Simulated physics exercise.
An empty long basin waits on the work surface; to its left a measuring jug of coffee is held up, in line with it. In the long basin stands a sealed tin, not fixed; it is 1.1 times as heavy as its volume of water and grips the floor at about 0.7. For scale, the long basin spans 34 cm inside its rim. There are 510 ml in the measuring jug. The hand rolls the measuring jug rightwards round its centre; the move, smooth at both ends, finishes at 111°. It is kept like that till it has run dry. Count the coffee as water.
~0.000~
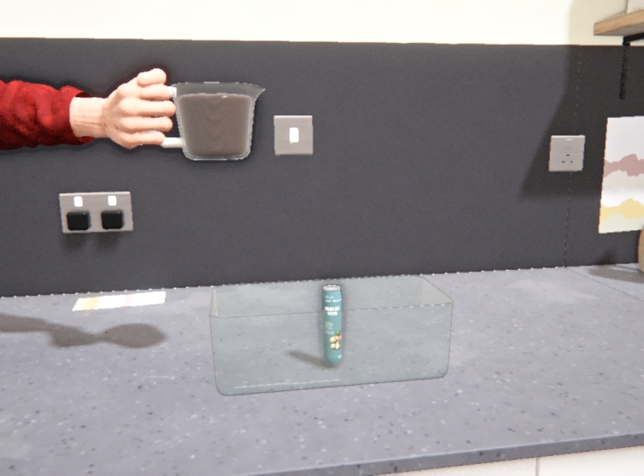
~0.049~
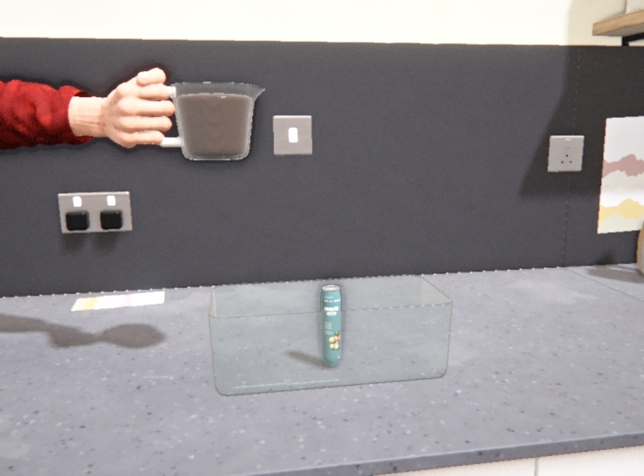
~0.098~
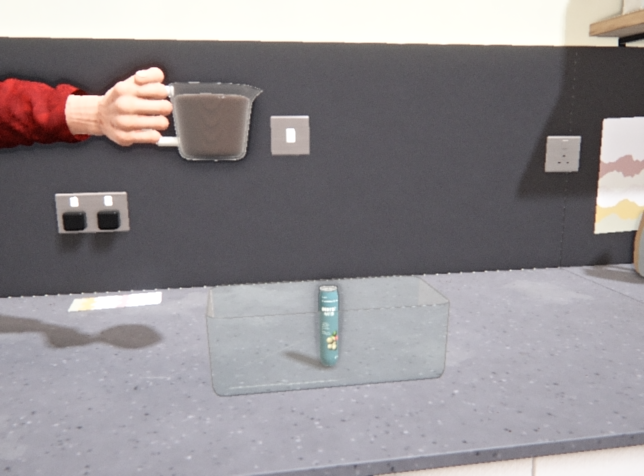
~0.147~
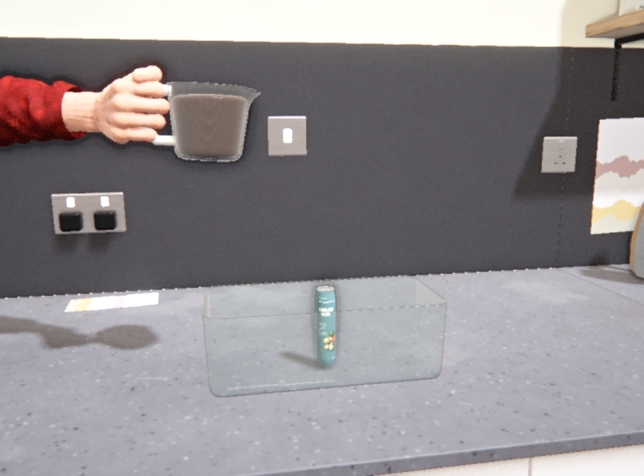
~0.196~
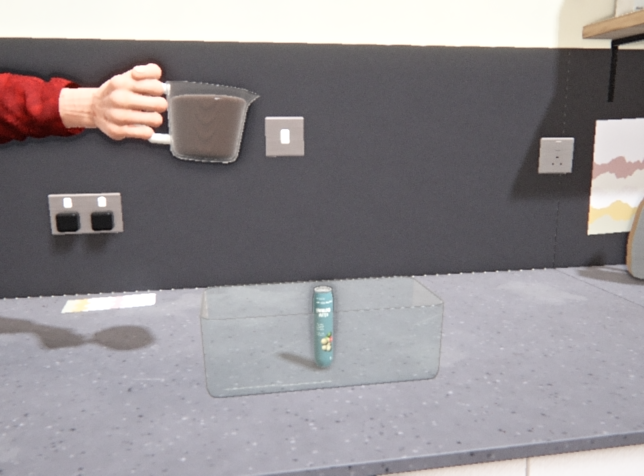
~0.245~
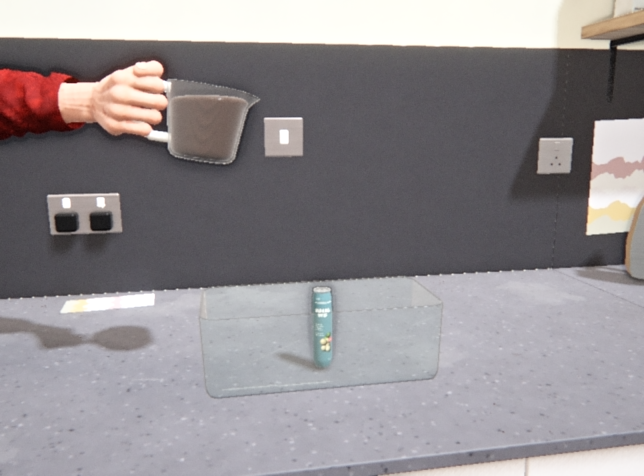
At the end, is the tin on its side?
It goes over.
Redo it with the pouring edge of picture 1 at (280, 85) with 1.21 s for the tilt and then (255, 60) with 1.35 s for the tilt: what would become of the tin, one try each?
First it stays up; then it goes over.
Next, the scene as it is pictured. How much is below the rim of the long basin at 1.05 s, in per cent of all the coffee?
Near 62 in a hundred.
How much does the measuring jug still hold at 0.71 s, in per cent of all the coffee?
Some 68 per cent.
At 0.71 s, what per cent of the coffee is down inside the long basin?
About 3 per cent.
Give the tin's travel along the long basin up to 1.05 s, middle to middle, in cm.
About 0 cm.
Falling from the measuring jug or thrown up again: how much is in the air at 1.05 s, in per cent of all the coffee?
Near 28 in a hundred.
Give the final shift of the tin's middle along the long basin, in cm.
About 10.0 cm.
Then, 0.71 s in, the tilt is 64° and 69 per cent is still to pour; the tin stands where it began.
Then, 1.05 s in, the tilt is 101° and 11 per cent is still to pour; the tin stands where it began.
Then, 1.41 s in, the tilt is 111° and 0 per cent is still to pour; the tin lies on its side.
Then, 1.80 s in, the tilt is 111° and 0 per cent is still to pour; the tin lies on its side.
Finally, the tin lies on its side.
